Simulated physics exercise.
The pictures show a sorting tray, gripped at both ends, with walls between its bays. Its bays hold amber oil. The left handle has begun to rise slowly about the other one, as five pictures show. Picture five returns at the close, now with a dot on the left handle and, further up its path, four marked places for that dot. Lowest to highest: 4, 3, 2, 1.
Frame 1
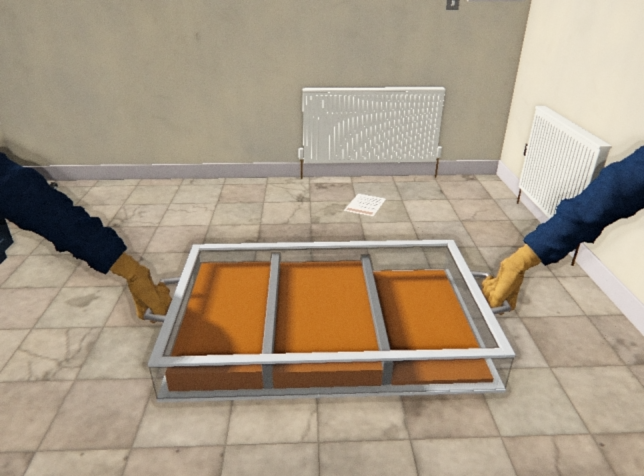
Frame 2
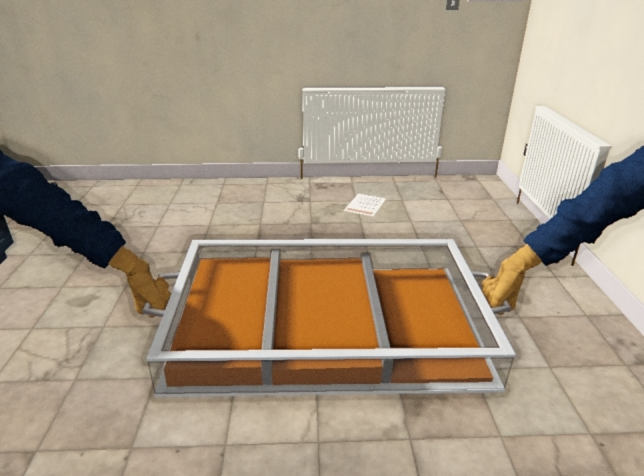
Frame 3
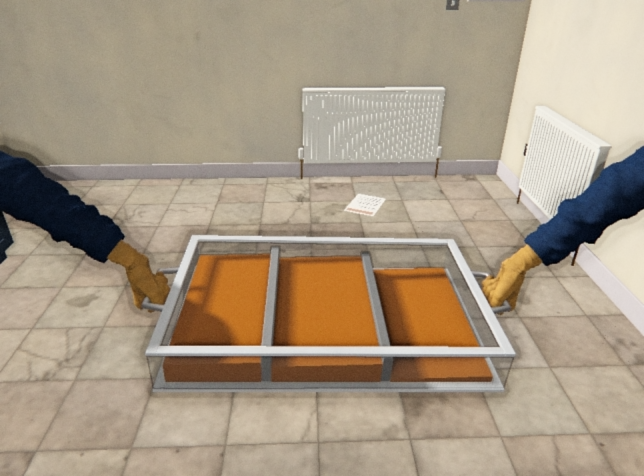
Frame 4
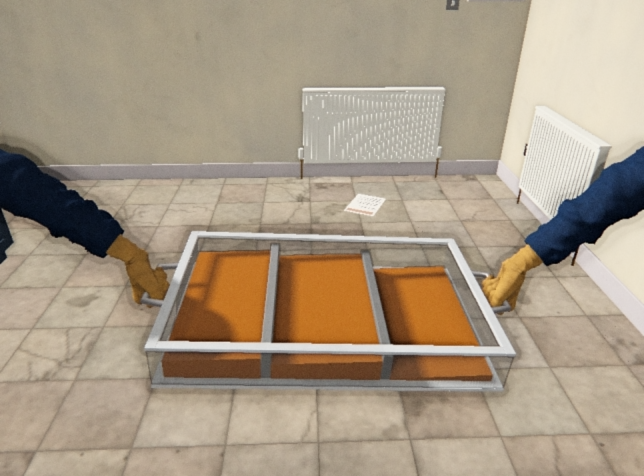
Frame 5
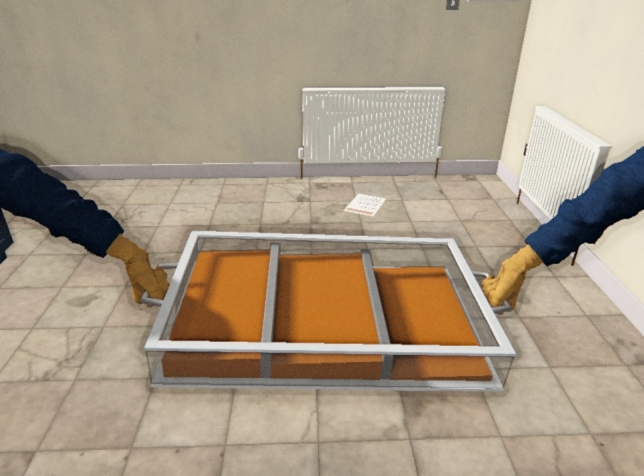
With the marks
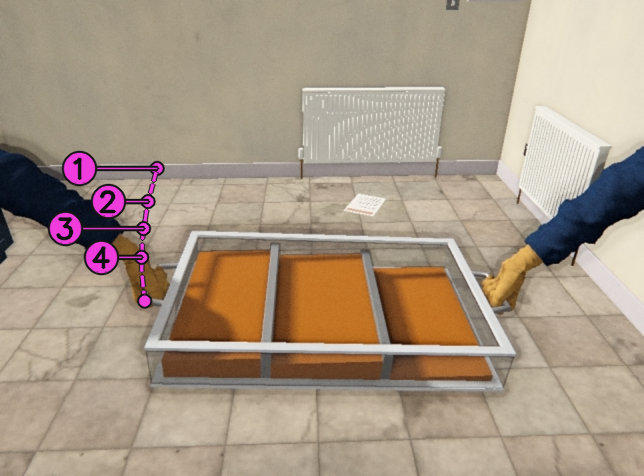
Two gloved hands gripped a clear, metal-framed tray with amber stuff in its three sections, and the left hand raised its end very slightly, leaving the tray tilted a little down to the right.
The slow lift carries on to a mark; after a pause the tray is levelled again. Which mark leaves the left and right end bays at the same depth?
Choose 2.
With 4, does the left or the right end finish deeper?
The left one.
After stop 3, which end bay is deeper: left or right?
The left one.
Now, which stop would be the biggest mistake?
4.
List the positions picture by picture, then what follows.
In the first picture, the tray is level; deepest in the left bay, at (229, 309), shallowest in the right; left handle at (155, 299).
In the second picture, tipped about 1° down to the right; no wall is crossed; left handle at (154, 293).
In the third picture, tipped about 2° down to the right; no wall is crossed; left handle at (153, 288).
In the fourth picture, tipped about 3° down to the right; no wall is crossed; left handle at (152, 283).
In the fifth picture, tipped about 3° down to the right; deepest in the left bay, at (228, 297), shallowest in the right; left handle at (152, 283).
On the marked copy, 1 at (157, 168); 2 at (148, 201); 3 at (143, 228); 4 at (141, 257).
With 1, the right end bay stands much deeper than the other; about 8 % goes over the rim.
With 2, the two end bays stand about equally deep; nothing spills.
With 3, the left end bay stands much deeper than the other; nothing spills.
With 4, the left end bay stands much deeper than the other; nothing spills.
